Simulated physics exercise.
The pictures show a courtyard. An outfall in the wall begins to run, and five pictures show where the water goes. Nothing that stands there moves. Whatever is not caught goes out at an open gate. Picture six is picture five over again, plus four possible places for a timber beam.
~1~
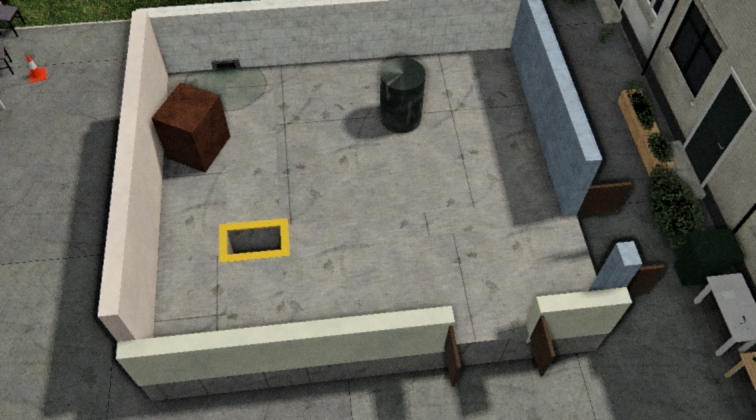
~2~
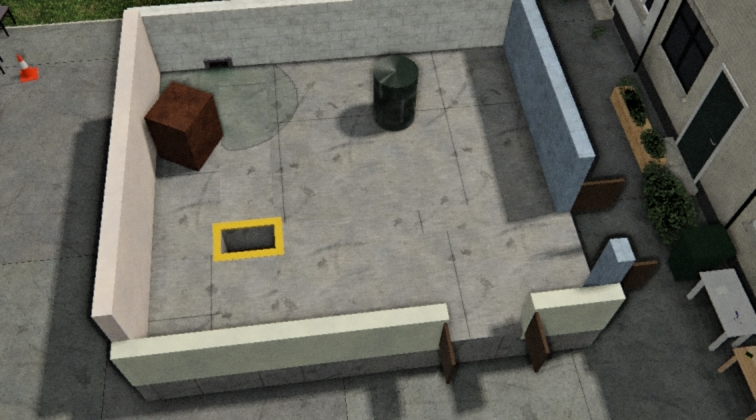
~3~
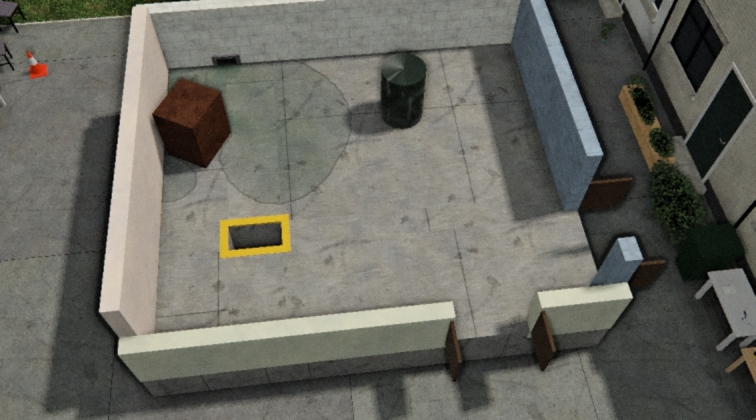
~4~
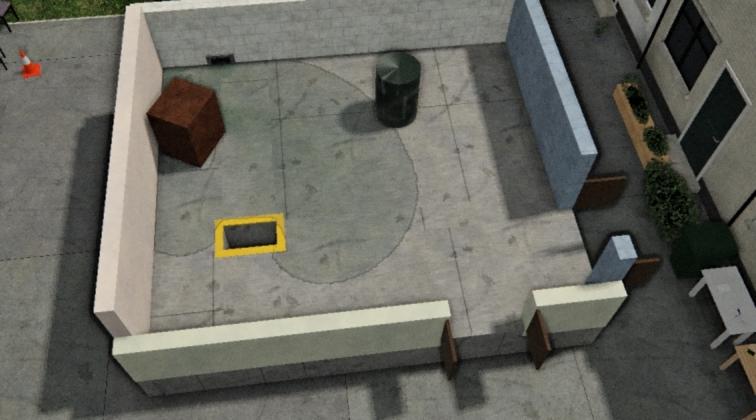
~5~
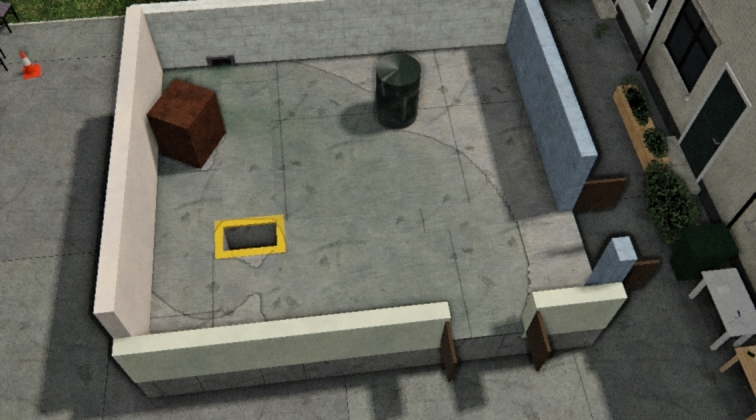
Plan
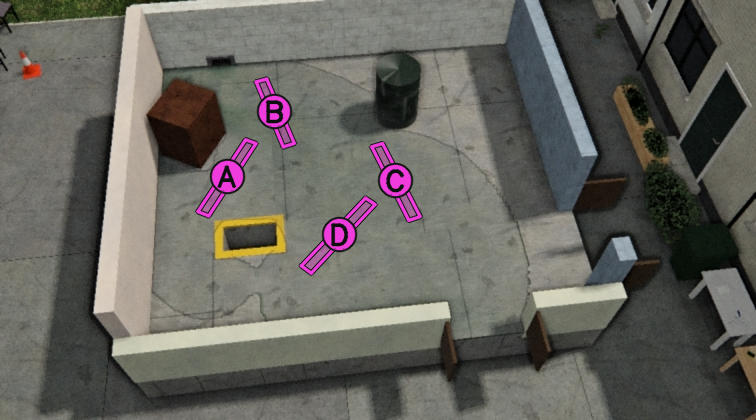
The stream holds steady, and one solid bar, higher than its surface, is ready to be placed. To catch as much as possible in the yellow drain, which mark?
It is B.
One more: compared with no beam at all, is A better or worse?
It is worse.
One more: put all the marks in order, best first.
The order is B, D, C, A.
In magenta, A from (203, 213) to (250, 141); B from (261, 80) to (288, 145); C from (377, 145) to (414, 218); D from (306, 269) to (370, 201).
Choosing A, about 5 % of the stream goes into the yellow drain, about 94 % out by the gates.
Choosing B, about 38 % of the stream goes into the yellow drain, about 62 % out by the gates.
Choosing C, about 16 % of the stream goes into the yellow drain, about 83 % out by the gates.
Choosing D, about 25 % of the stream goes into the yellow drain, about 74 % out by the gates.
